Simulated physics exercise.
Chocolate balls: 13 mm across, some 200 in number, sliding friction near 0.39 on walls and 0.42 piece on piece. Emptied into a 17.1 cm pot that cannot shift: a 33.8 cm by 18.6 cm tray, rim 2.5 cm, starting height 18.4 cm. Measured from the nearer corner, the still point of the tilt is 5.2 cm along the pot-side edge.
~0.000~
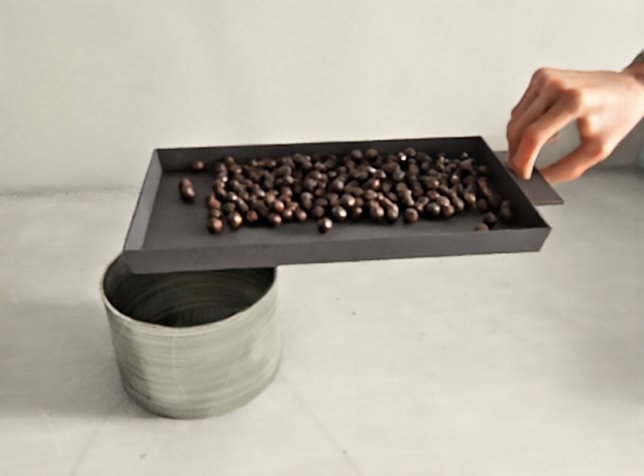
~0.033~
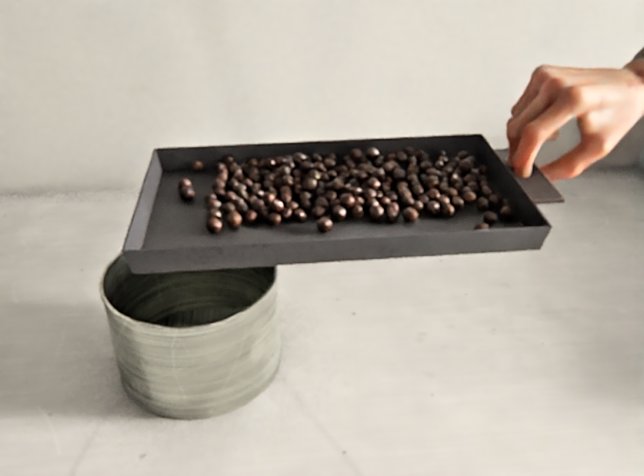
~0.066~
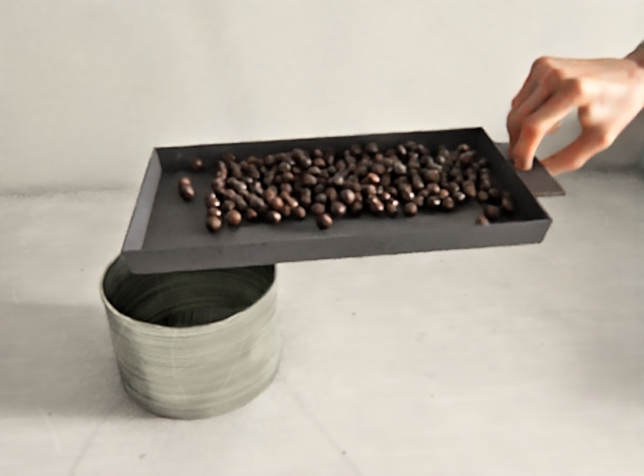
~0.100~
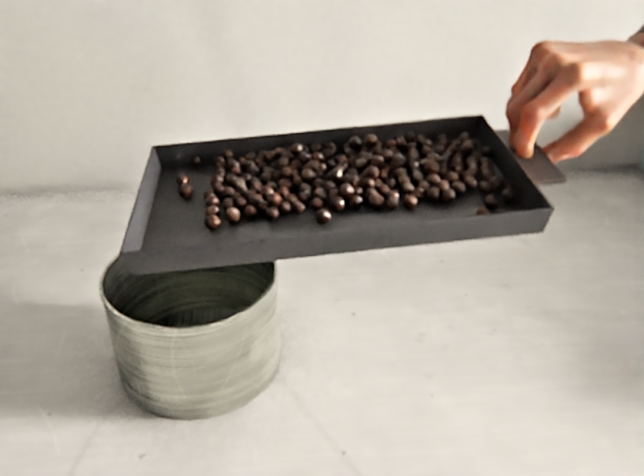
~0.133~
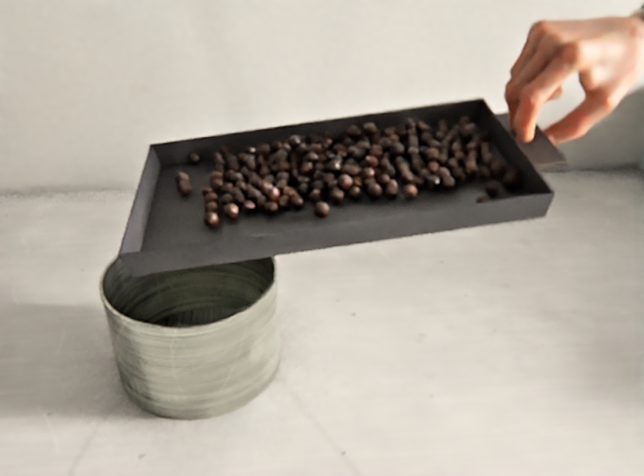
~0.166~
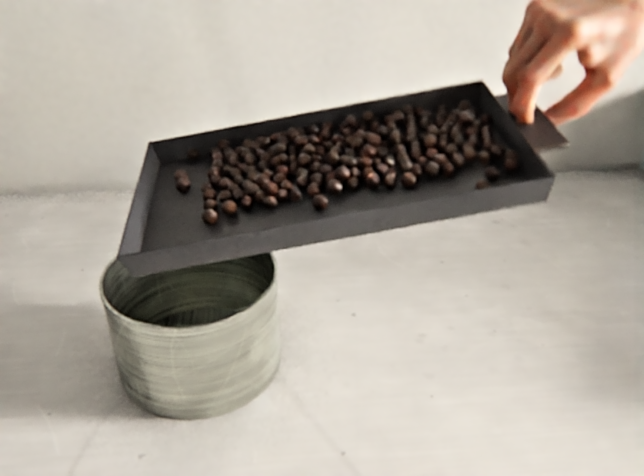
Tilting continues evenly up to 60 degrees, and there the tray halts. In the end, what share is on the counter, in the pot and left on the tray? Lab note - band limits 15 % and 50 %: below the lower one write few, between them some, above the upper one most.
Counter = some; pot = few; left on the tray = most.
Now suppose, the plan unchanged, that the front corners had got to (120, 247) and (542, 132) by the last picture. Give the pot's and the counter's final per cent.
Pot 0; counter 55.
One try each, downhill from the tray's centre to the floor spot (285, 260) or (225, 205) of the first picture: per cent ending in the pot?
Estimate: Some 0 % and some 0 % respectively.
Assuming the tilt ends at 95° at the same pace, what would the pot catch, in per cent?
It would be near 0 per cent.
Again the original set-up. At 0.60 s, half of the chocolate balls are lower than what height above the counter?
Median height: Approx. 26 cm.
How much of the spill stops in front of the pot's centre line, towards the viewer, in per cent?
Roughly 90 per cent.
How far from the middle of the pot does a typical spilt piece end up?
24 cm.
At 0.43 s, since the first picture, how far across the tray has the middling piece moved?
Roughly 4 cm.
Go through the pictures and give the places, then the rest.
In the first frame, tray tilt 0 degrees, front corners at (129, 247) and (544, 226); middle of the pieces at (354, 187); pot at (191, 271).
In the second frame, tray tilt 0 degrees, front corners at (129, 247) and (545, 224); middle of the pieces at (354, 186).
In the third frame, tray tilt 2 degrees, front corners at (128, 248) and (545, 218); middle of the pieces at (353, 182).
In the fourth frame, tray tilt 4 degrees, front corners at (126, 249) and (546, 206), lowest corner left front; middle of the pieces at (353, 175).
In the fifth frame, tray tilt 7 degrees, front corners at (125, 251) and (547, 191), lowest corner left front; middle of the pieces at (352, 166).
In the sixth frame, tray tilt 10 degrees, front corners at (124, 252) and (547, 174), lowest corner left front; middle of the pieces at (350, 156); pot at (190, 272). The tray's pace is about 95 degrees a second.
Then, at 0.43 s, tilt 35 degrees; the tray holds 100 %, the pot 0 %.
After 0.60 s, tilt 52 degrees; the tray holds 100 %, the pot 0 %.
After 0.90 s, tilt 60 degrees; the tray holds 70 %, the pot 0 %.
By 2.0 s all is still; counter 40 %, pot 0 %, tray 60 %.
